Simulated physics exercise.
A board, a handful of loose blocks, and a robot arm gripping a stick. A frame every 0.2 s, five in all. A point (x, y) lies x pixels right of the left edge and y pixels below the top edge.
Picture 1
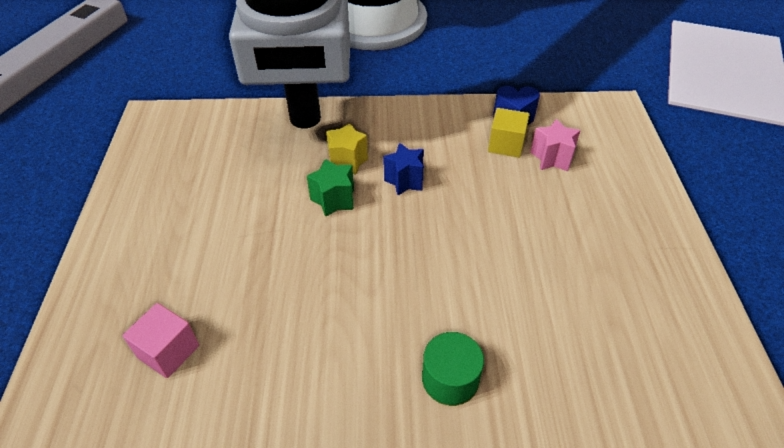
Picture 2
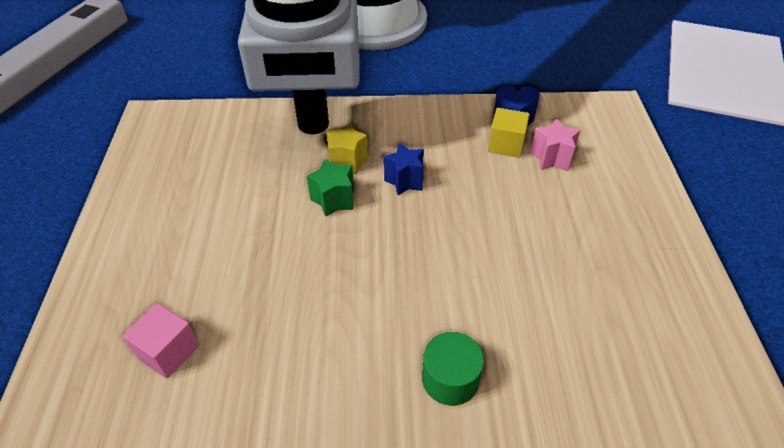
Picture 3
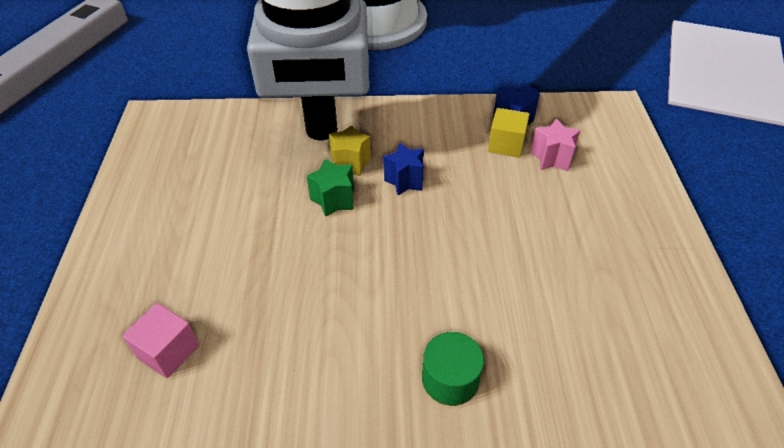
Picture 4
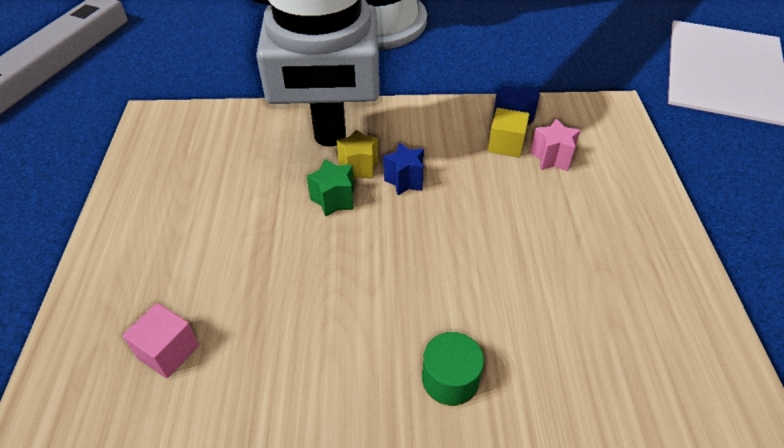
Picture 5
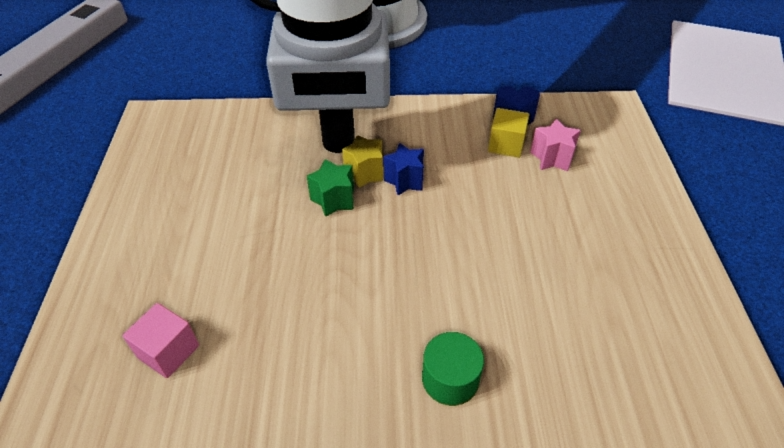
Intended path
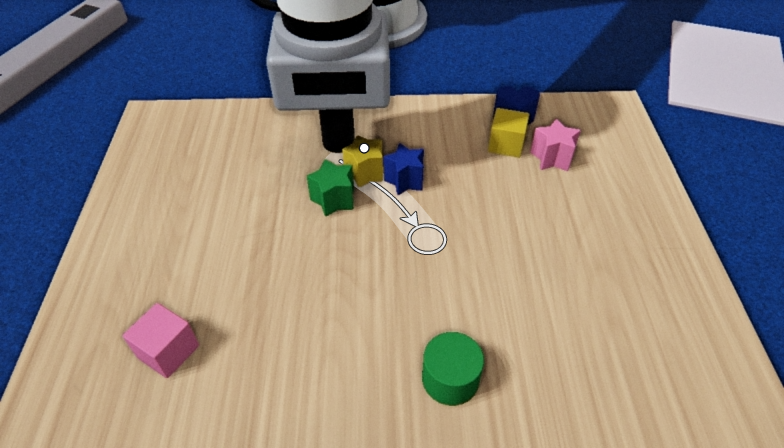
At the start, a robot arm holds a dark stick at the back edge of a wooden board, beside a yellow star block near green and blue stars. The stick moves right and slightly forward, then nudges the yellow star a short way toward the blue star, while the other blocks stay still.
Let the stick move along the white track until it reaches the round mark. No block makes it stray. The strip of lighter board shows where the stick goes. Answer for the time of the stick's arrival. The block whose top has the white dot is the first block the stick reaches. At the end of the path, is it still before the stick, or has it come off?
Held in front.
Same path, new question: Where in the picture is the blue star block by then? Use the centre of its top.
It should be at (441, 167) by then.
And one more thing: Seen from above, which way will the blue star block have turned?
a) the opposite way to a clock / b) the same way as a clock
a (the opposite way to a clock)
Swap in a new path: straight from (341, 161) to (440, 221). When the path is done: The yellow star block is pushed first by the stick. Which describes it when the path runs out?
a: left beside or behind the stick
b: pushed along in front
(b)
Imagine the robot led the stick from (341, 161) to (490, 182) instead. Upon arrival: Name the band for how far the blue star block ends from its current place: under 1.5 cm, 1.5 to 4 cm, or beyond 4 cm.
Goes over 4 cm.
Path on the board, from (341, 161) through (372, 182) and (402, 207) to (427, 239); the dot is on the yellow star block.
On the path given first. One third of the way, stick at (373, 164); yellow star block at (398, 172); blue star block at (429, 162), turned 50° anticlockwise.
Two thirds of the way, stick at (403, 190); yellow star block at (432, 199); blue star block at (441, 167), turned 100° anticlockwise.
At the end, stick at (428, 221); green star block in place; yellow star block at (463, 224); blue star block at (441, 167), turned 100° anticlockwise.
